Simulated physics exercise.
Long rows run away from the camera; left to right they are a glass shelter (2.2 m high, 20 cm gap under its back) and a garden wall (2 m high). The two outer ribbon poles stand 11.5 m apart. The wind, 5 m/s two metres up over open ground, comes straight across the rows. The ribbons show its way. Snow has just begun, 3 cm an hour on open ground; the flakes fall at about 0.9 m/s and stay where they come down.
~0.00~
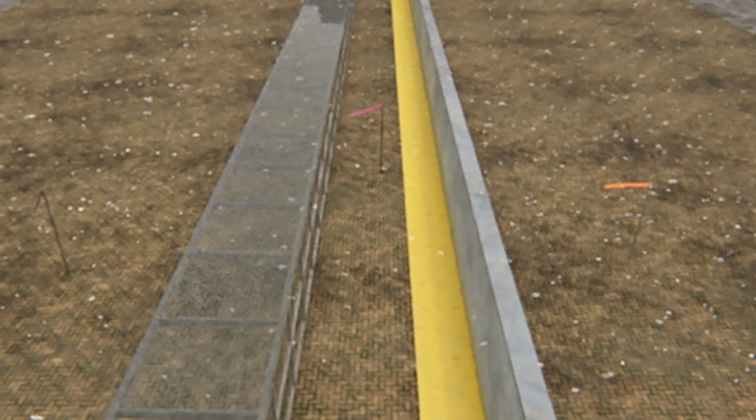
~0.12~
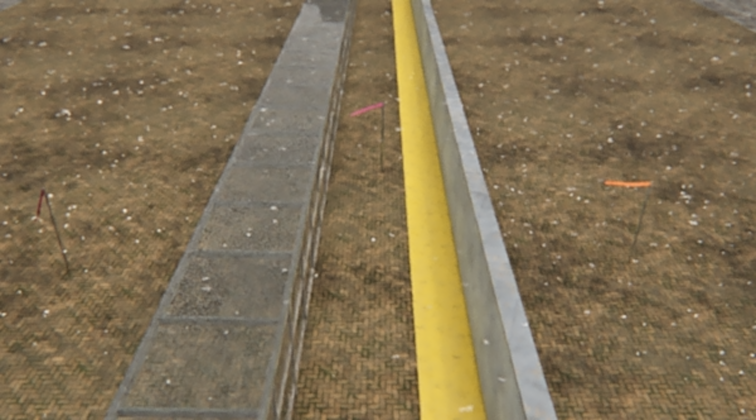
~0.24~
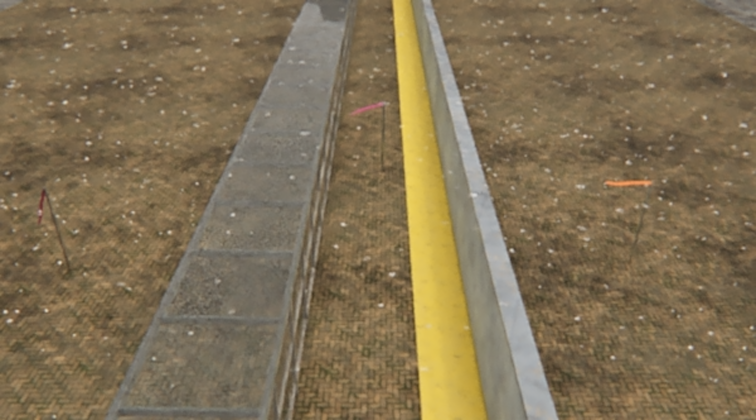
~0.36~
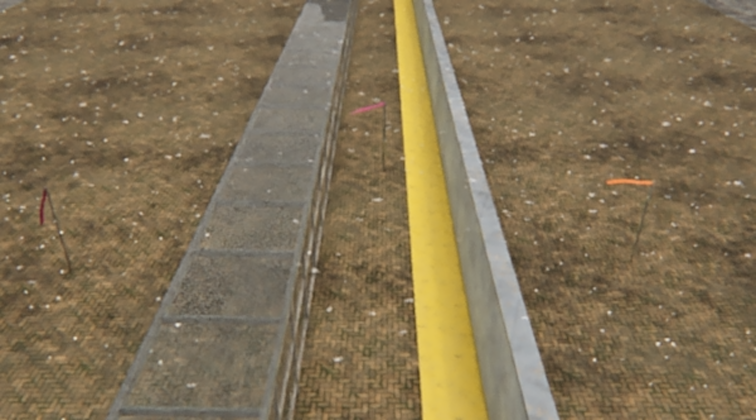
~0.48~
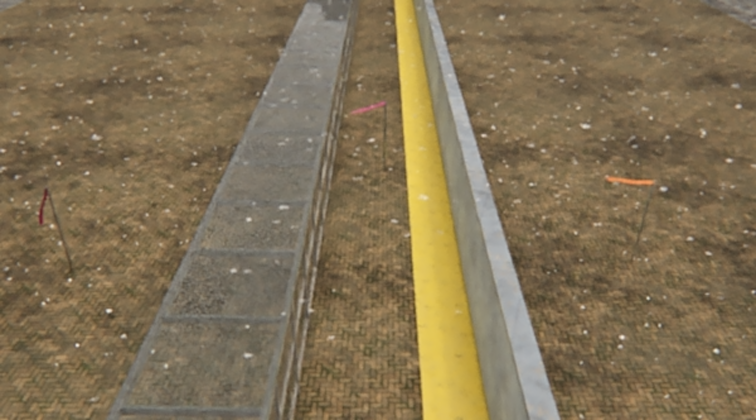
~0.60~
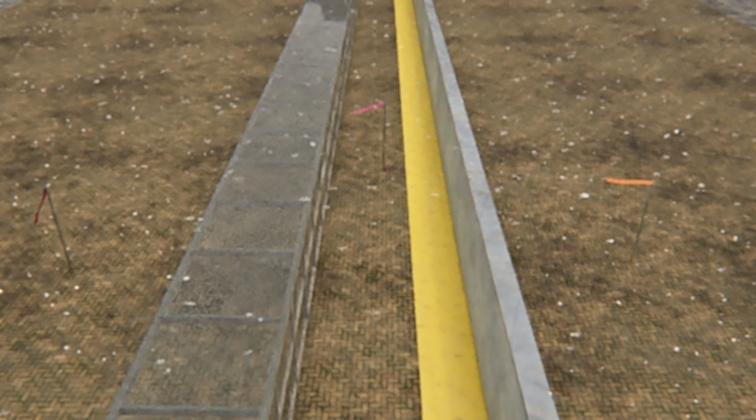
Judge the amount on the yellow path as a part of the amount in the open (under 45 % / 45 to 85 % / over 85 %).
The amount there is less than 45 % of the open one.
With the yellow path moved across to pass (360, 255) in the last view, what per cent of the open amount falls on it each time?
About 30 %.
10 minutes on, 0 mm on the yellow path, 5 mm in the open.
30 minutes on, 0 mm on the yellow path, 15 mm in the open.
60 minutes on, 0 mm on the yellow path, 30 mm in the open, so the yellow path has 0 % of the open amount; the left half of it has 0 %, the right half 0 %.
